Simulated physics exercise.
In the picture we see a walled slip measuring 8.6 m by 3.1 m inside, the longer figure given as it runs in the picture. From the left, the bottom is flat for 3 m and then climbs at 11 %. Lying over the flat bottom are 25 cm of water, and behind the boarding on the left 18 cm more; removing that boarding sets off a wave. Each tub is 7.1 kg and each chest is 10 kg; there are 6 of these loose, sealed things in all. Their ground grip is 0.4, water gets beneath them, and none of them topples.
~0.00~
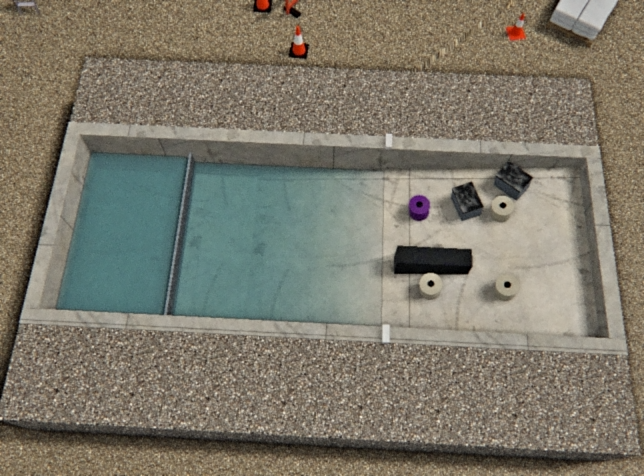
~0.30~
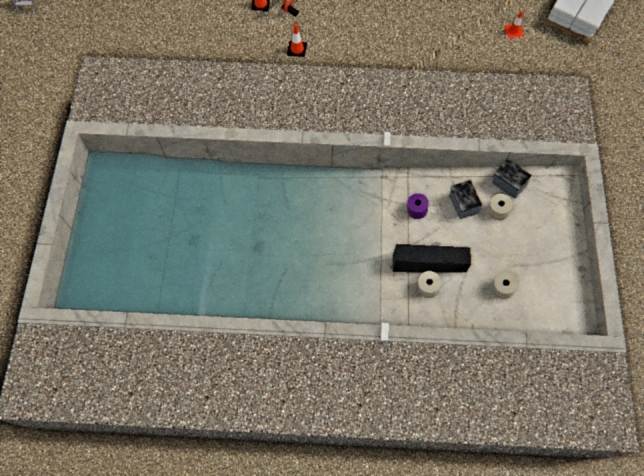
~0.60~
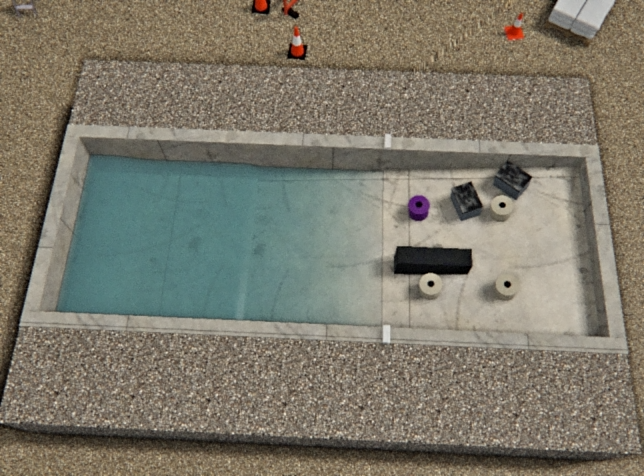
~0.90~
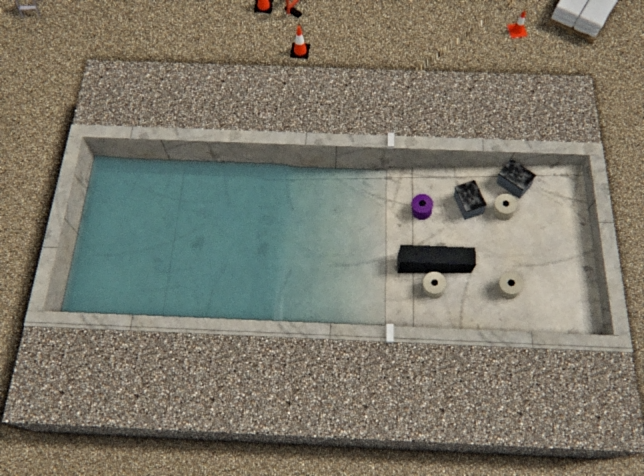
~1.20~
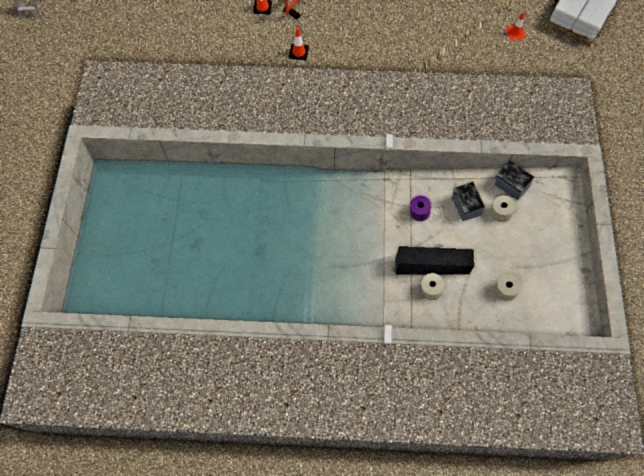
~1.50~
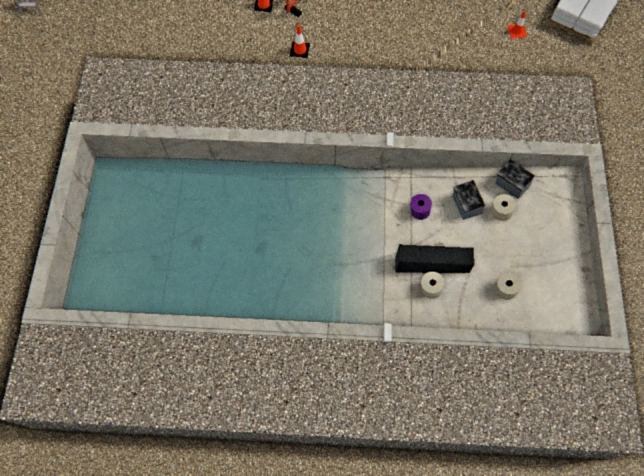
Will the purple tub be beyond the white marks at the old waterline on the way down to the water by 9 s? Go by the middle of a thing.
Purple tub: Yes.
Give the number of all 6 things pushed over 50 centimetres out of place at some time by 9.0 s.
3 of them.
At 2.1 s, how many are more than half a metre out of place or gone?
It comes to 0.
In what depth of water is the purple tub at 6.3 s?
The depth there is around 5 cm.
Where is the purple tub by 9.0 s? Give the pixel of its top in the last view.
Roughly at (364, 218).
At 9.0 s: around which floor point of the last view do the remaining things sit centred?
Close to pixel (440, 235).
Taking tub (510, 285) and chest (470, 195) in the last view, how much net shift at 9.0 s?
Net displacement, in order: 0 cm; 150 cm.
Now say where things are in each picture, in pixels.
In the first picture, the purple tub at (421, 205) rests on the ground; 15.9 m2 under water; 0 of 6 have shifted.
In the second picture, the purple tub at (420, 203) rests on the ground; water covers 15.9 m2; 0 of 6 have shifted.
In the third picture, the purple tub at (421, 205) rests on the ground; 15.9 m2 under water; 0 of 6 have shifted.
In the fourth picture, the purple tub at (424, 203) rests on the ground; 15.9 m2 under water; 0 of 6 have shifted.
In the fifth picture, the purple tub at (423, 205) rests on the ground; 15.9 m2 under water; 0 of 6 have shifted.
In the sixth picture, the purple tub at (423, 203), on the bottom; water covers 15.9 m2; 0 of 6 have shifted.
After 2.1 s the purple tub is near (423, 203), 0.0 m from its start, aground; 0 of 6 are over the mark; 0 afloat.
After 4.0 s the purple tub is near (443, 202), 0.3 m from its start, afloat; 0 of 6 are over the mark; 1 afloat.
After 6.3 s the purple tub is near (351, 208), 1.2 m from its start, aground; 1 of 6 are over the mark; 0 afloat.
After 9.0 s the purple tub is near (364, 218), 1.0 m from its start, afloat; 3 of 6 are over the mark; 1 afloat.
